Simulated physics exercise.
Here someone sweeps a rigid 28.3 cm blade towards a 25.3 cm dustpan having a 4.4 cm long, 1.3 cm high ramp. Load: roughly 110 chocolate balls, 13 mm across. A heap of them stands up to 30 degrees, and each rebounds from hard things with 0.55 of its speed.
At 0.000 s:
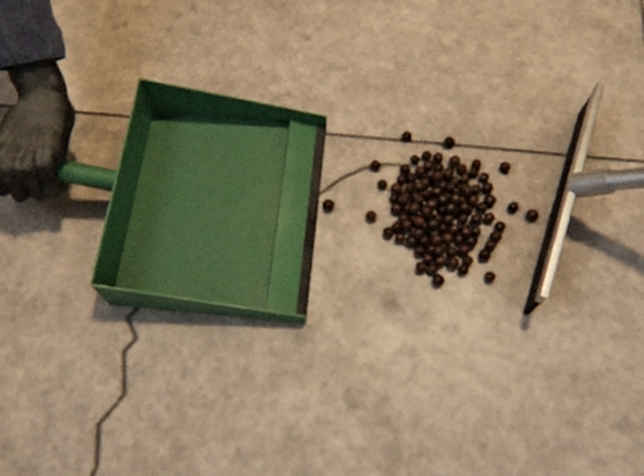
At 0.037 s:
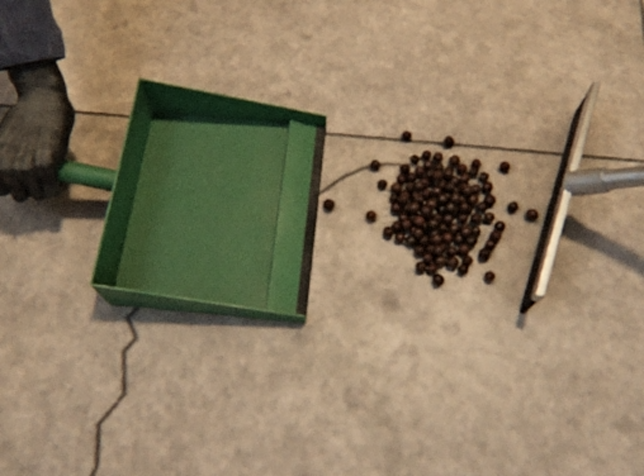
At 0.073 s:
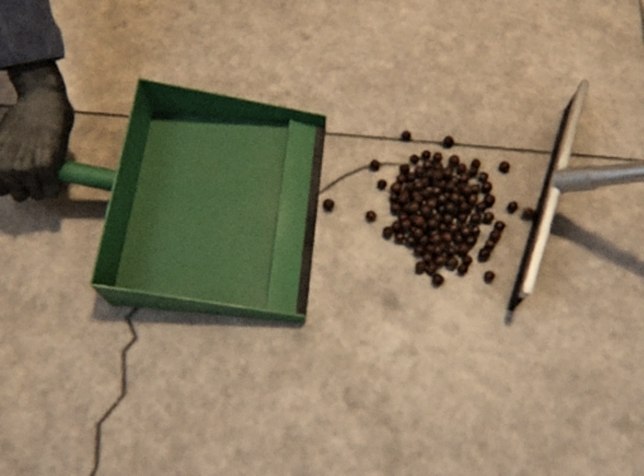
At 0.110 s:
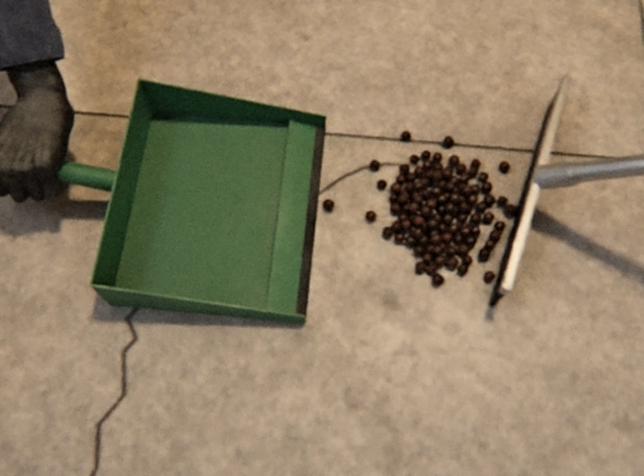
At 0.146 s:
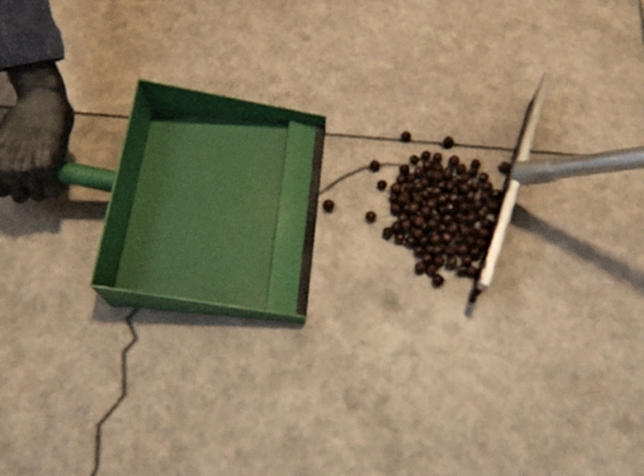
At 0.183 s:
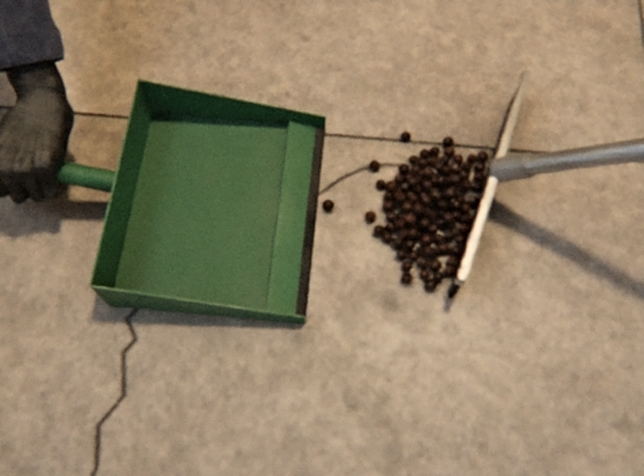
A dark hand held a green dustpan still on the floor while a long blade on a handle slid left, reached a heap of small dark brown balls and pushed them slightly toward the pan.
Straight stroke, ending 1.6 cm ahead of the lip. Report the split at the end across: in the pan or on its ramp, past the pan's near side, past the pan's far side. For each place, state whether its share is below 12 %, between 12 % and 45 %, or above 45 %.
As I see it, pan: A sizeable minority; near side: A small minority; far side: A sizeable minority.
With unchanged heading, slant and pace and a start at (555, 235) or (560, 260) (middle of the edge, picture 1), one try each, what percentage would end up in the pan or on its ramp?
About 30 and 25 per cent.
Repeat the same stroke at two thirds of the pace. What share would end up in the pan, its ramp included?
I'd guess it lands at about 25 per cent.
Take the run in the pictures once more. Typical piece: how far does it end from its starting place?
It works out to roughly 16 cm.
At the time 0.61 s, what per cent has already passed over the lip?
Around 40 per cent of the load.
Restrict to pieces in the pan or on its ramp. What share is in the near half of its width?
Estimate: Close to 30 %.
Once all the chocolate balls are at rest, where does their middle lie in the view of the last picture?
Approximately (318, 175) in the last picture.
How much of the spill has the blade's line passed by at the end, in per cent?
Around 5 per cent.
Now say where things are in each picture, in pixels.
The first picture shows blade from (541, 297) to (597, 92), moved 0.0 cm, 0 of the pieces shifted so far; middle of the pieces at (443, 210); pan at (208, 209).
The second picture shows blade from (537, 296) to (593, 91), moved 0.4 cm, 0 of the pieces shifted so far; middle of the pieces at (443, 209).
The third picture shows blade from (525, 293) to (582, 88), moved 1.7 cm, 1 of the pieces shifted so far; middle of the pieces at (443, 209).
The fourth picture shows blade from (505, 289) to (564, 85), moved 3.8 cm, 2 of the pieces shifted so far; middle of the pieces at (443, 209).
The fifth picture shows blade from (483, 285) to (545, 82), moved 6.1 cm, 14 of the pieces shifted so far; middle of the pieces at (442, 209).
The sixth picture shows blade from (460, 280) to (525, 78), moved 8.5 cm, 101 of the pieces shifted so far; middle of the pieces at (431, 205); pan at (207, 210). The blade's pace is about 0.64 m/s, heading 7 degrees away from the viewer's side.
After 0.31 s, middle of the blade 12 cm from the lip; 0 % over the lip, far side 10 %, near side 0 %.
Then, at 0.39 s, middle of the blade 7 cm from the lip; 15 % over the lip, far side 10 %, near side 0 %.
Then, at 0.61 s, middle of the blade 5 cm from the lip; 40 % over the lip, far side 20 %, near side 0 %.
In the end, at 1.3 s, pan 35 %, near side 0 %, far side 20 %, in front of the lip or behind the blade 45 %.
